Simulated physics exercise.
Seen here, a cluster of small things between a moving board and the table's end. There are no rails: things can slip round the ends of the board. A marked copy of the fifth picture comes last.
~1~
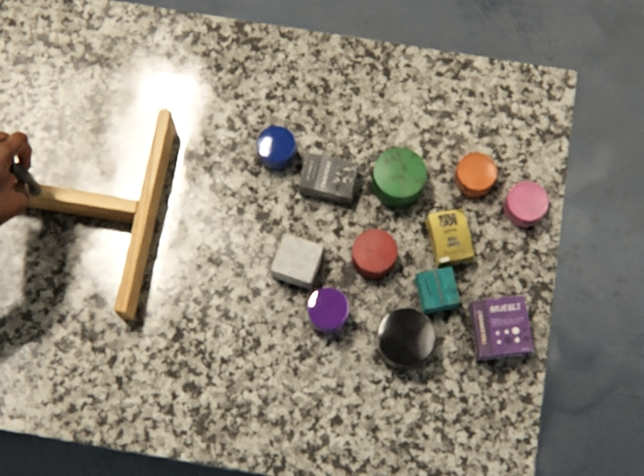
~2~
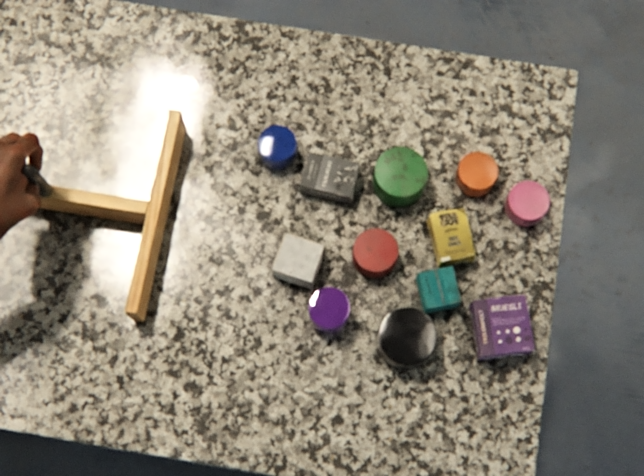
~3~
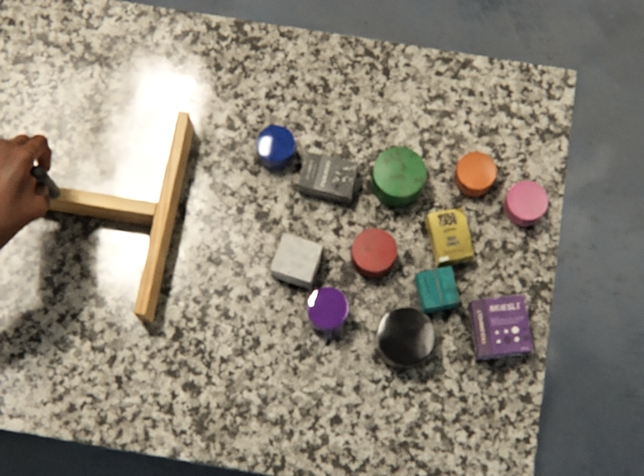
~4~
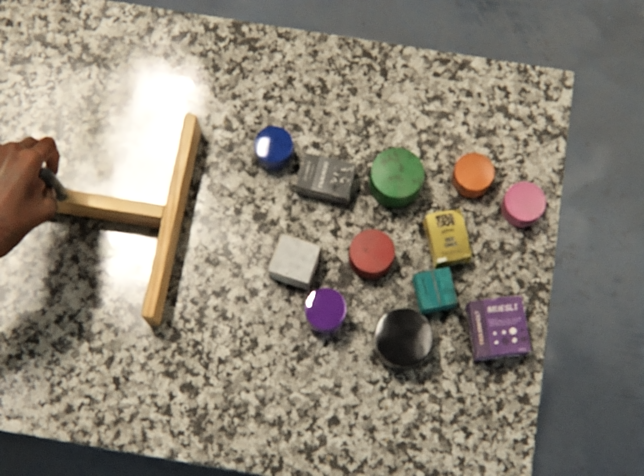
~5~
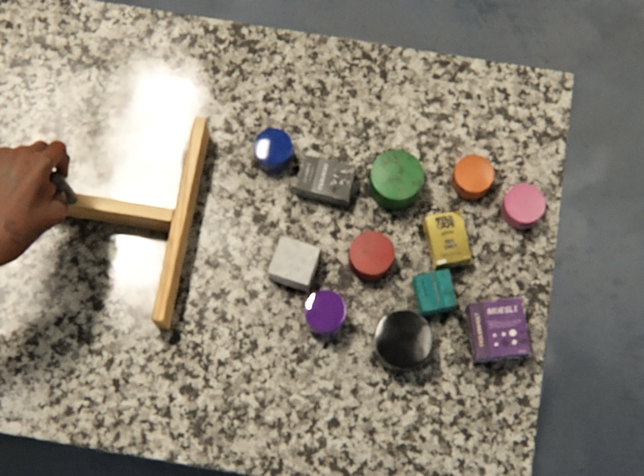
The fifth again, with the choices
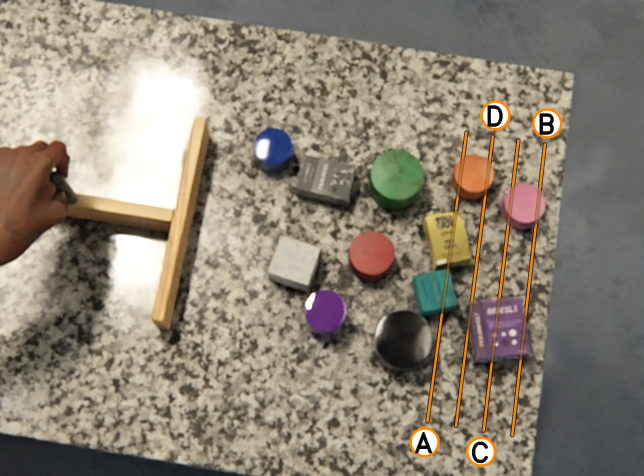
A hand gripped a wooden T-shaped pusher and slid it slowly a short way right across a speckled countertop, toward a cluster of colourful little tubs, tins and packets, which stayed still and untouched.
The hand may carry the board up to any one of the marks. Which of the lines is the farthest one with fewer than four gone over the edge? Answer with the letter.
As far as mark D.
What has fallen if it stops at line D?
The purple packet goes over.
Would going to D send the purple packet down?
Yes.
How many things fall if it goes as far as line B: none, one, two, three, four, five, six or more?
In all, six or more.
On the copy, A at (448, 271); B at (529, 284); C at (502, 280); D at (475, 275).
On D. First, board (286, 233); blue pot (329, 153); grey packet (348, 194).
Then, board (394, 250); orange tub (503, 171); yellow packet (477, 234).
Finally, board (476, 263); purple packet over the edge; pink jar (558, 210); one fallen.
By contrast, A is within the limit but short; B drops eight; C drops five.
